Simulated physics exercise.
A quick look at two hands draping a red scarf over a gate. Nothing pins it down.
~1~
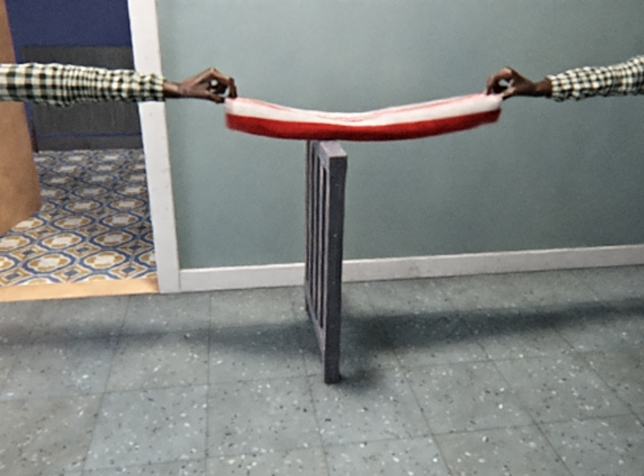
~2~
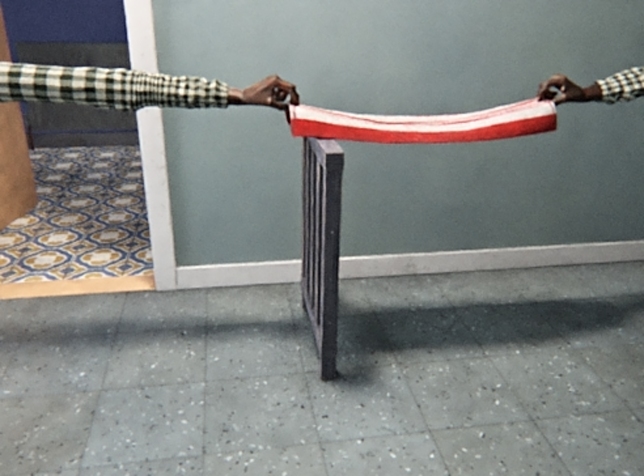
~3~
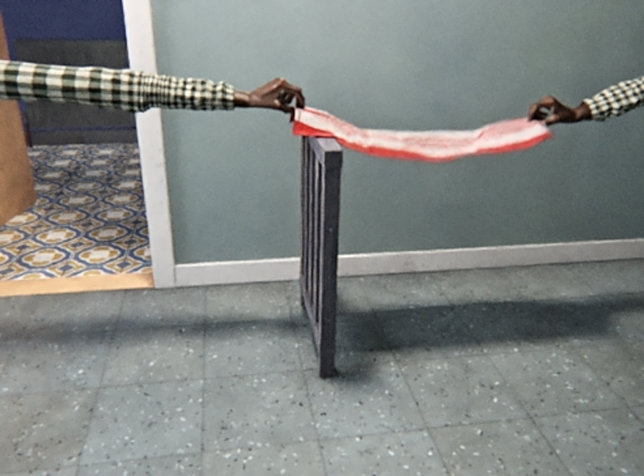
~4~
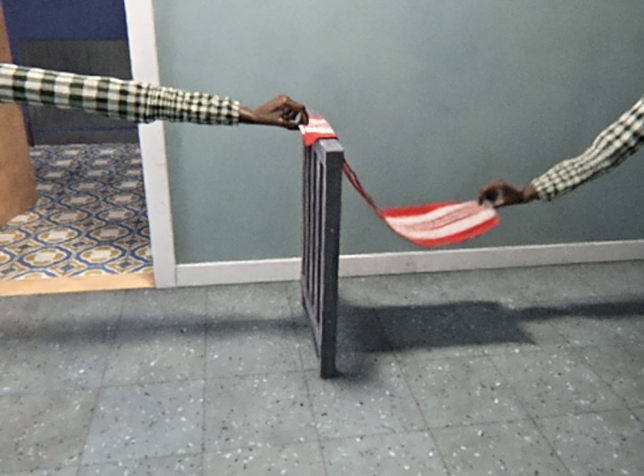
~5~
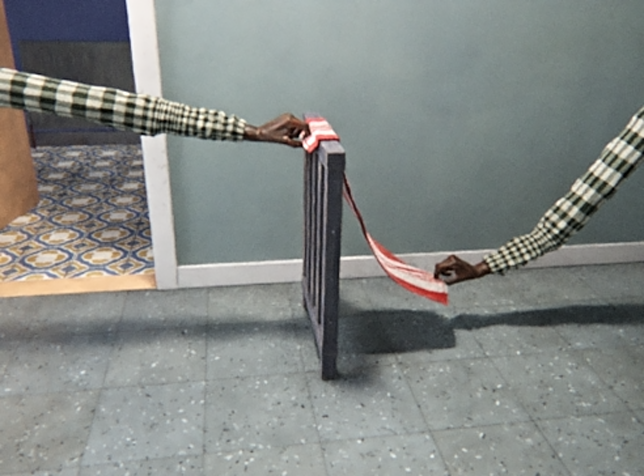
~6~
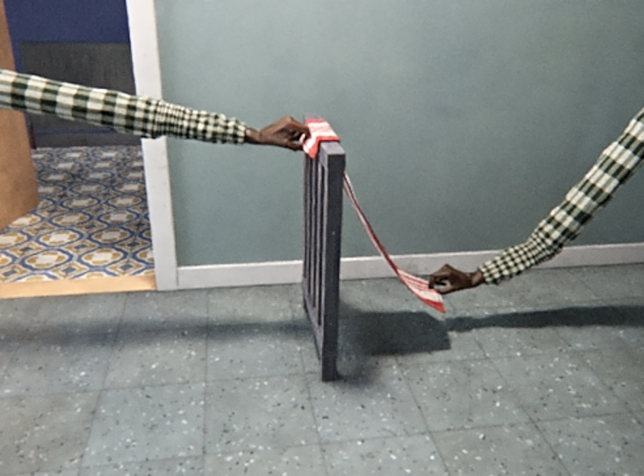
In the video, two hands stretch a red and white scarf above a dark gate and shift it right, then the right hand lowers its end beside the gate while the left hand holds the other end at the top.
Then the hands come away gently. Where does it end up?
The red scarf is pulled rightwards.
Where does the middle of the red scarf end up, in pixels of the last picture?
It ends at (360, 333).
Then, 0.20 s past the final frame, scarf sliding right.
Then, 0.42 s past the final frame, scarf clear of the top and falling near (362, 317).
Then, 0.64 s past the final frame, scarf in a heap on the floor near (360, 332).
When it is over, scarf in a heap on the floor near (360, 333). The red scarf runs off to the right.
